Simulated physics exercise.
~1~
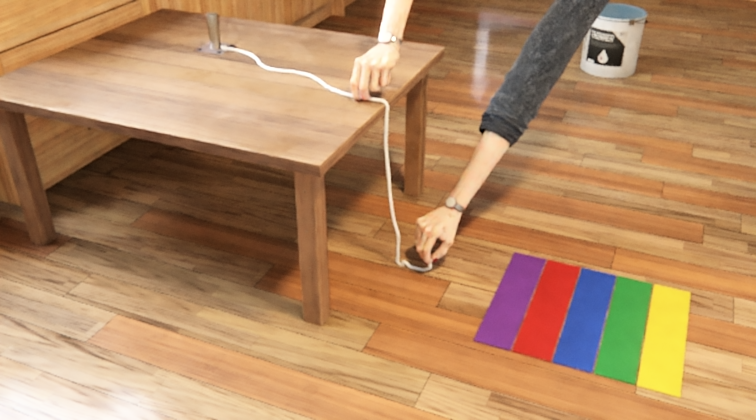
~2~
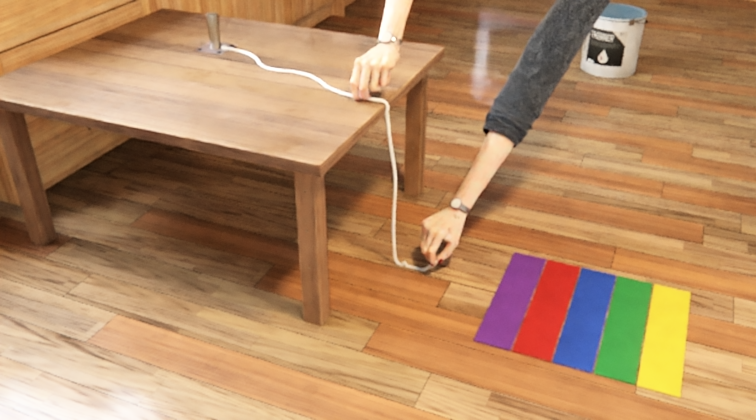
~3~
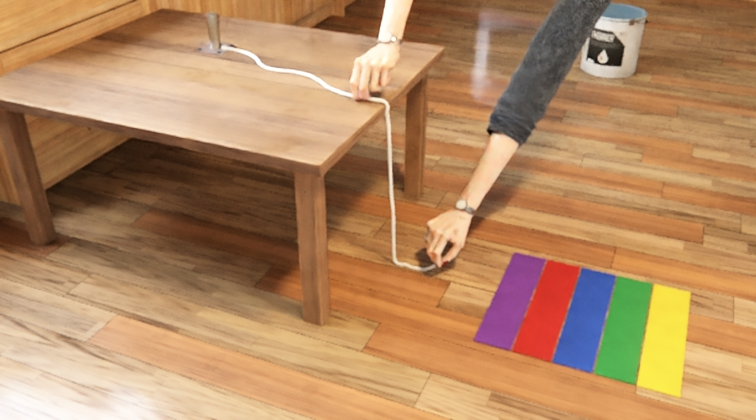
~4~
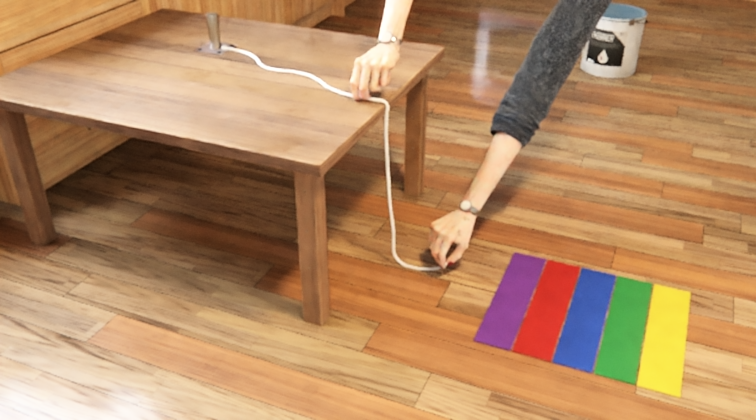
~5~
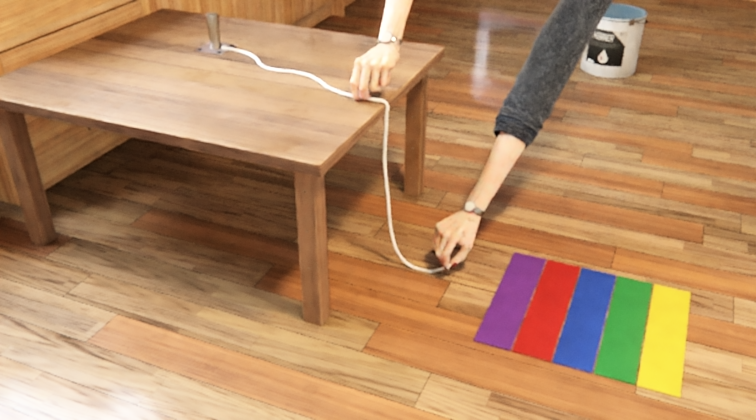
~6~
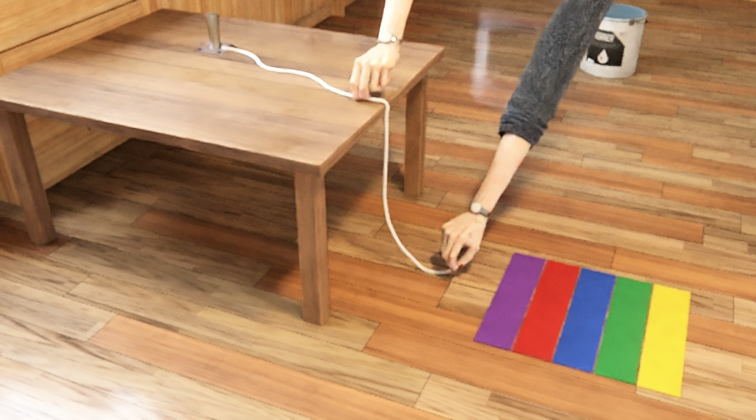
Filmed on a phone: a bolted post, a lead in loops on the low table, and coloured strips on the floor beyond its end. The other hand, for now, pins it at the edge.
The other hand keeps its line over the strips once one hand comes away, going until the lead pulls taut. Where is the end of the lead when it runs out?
Above the red strip.
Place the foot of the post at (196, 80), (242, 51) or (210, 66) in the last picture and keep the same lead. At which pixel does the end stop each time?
It works out at around (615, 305), (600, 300) and (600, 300) for the three tries.
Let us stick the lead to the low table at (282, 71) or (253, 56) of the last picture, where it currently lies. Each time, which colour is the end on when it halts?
The first attempt gives red; the other gives red.
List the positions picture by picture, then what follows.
The first picture shows end (431, 260); purple (500, 327); red (538, 337); blue (577, 348); green (619, 359); yellow (661, 370).
The second picture shows end (436, 261); lead through (249, 54) (285, 72) (332, 89) (388, 121) (395, 188) (395, 252).
The third picture shows end (441, 263).
The fourth picture shows end (446, 264); lead through (249, 54) (285, 72) (332, 89) (386, 121) (389, 187) (394, 252).
The fifth picture shows end (450, 265).
The sixth picture shows end (457, 266); lead through (249, 54) (285, 72) (332, 89) (386, 121) (384, 187) (405, 251).
Soon after, end near (490, 274); short of the strips.
Then, end near (531, 284); over purple.
At full stretch, end near (556, 291); over red. The red one.
